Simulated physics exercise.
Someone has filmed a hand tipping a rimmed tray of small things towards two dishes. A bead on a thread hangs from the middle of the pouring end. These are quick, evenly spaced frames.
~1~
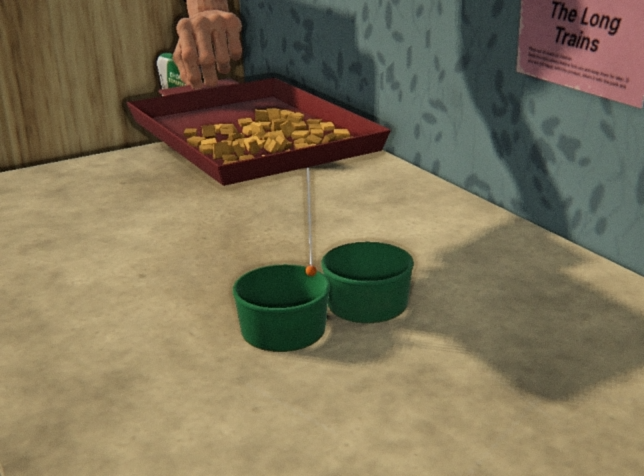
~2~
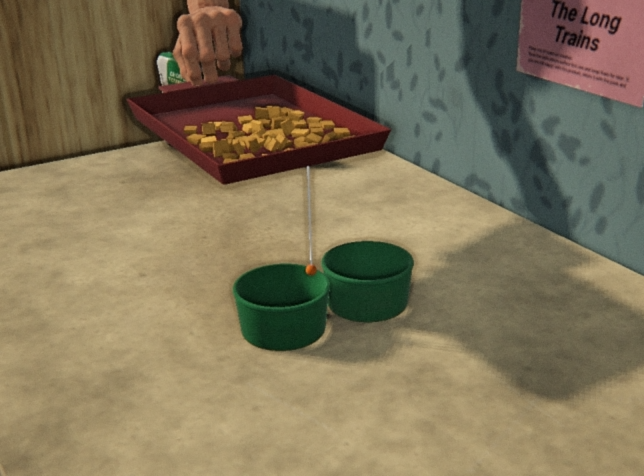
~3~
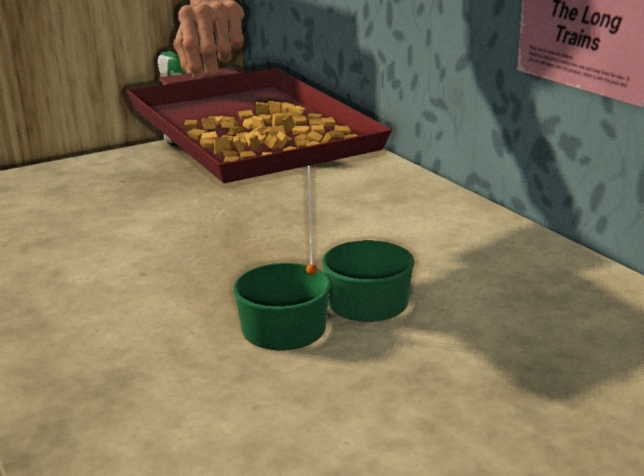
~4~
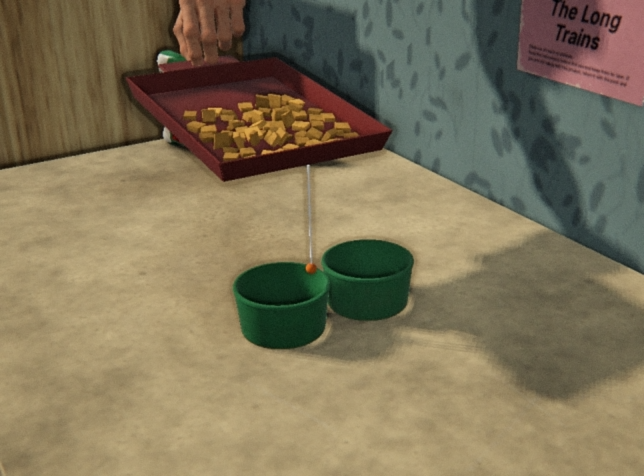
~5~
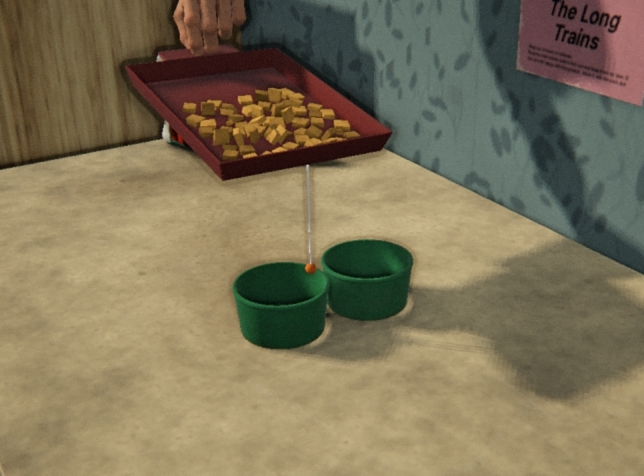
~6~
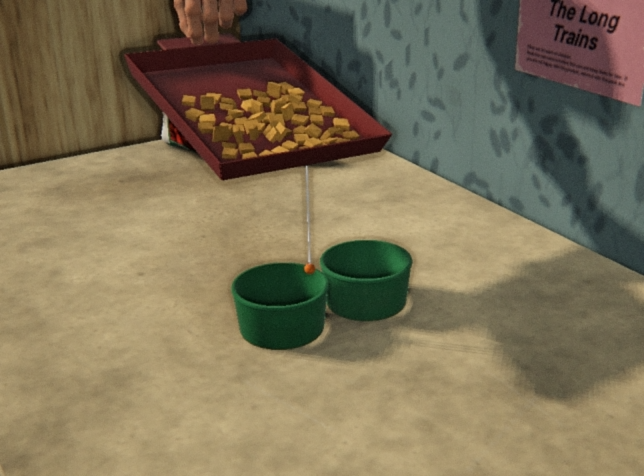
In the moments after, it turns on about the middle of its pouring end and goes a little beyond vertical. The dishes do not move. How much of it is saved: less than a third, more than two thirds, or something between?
They take less than a third between them.
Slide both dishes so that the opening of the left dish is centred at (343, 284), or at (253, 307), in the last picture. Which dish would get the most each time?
First the dish on the left, then the right dish.
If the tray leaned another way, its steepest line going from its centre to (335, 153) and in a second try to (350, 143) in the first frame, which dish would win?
In turn: The right-hand dish; the right-hand dish.
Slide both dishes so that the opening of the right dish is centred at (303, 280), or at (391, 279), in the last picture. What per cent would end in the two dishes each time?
Roughly 0 per cent, and 80 per cent.
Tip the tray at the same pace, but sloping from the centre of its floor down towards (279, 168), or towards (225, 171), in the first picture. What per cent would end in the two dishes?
The first gives 0 %, the second 30 %.
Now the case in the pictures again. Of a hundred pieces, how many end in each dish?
About: Left dish 0, right dish 10 per cent.
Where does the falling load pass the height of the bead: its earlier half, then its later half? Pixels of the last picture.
Early half (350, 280), late half (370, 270).
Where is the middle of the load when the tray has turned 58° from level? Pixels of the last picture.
At about (308, 120).
Soon, tray tipped steeply; all on the tray.
A while on, tray tipped right over; about a quarter on the tray; a stray few in the left dish; a small part in the right dish; about a quarter outside both; about a third in the air.
Towards the end, tray tipped past a quarter turn; a stray few in the left dish; a small part in the right dish; most outside both.
Finally, tray tipped past a quarter turn; a stray few in the left dish; a small part in the right dish; most outside both.
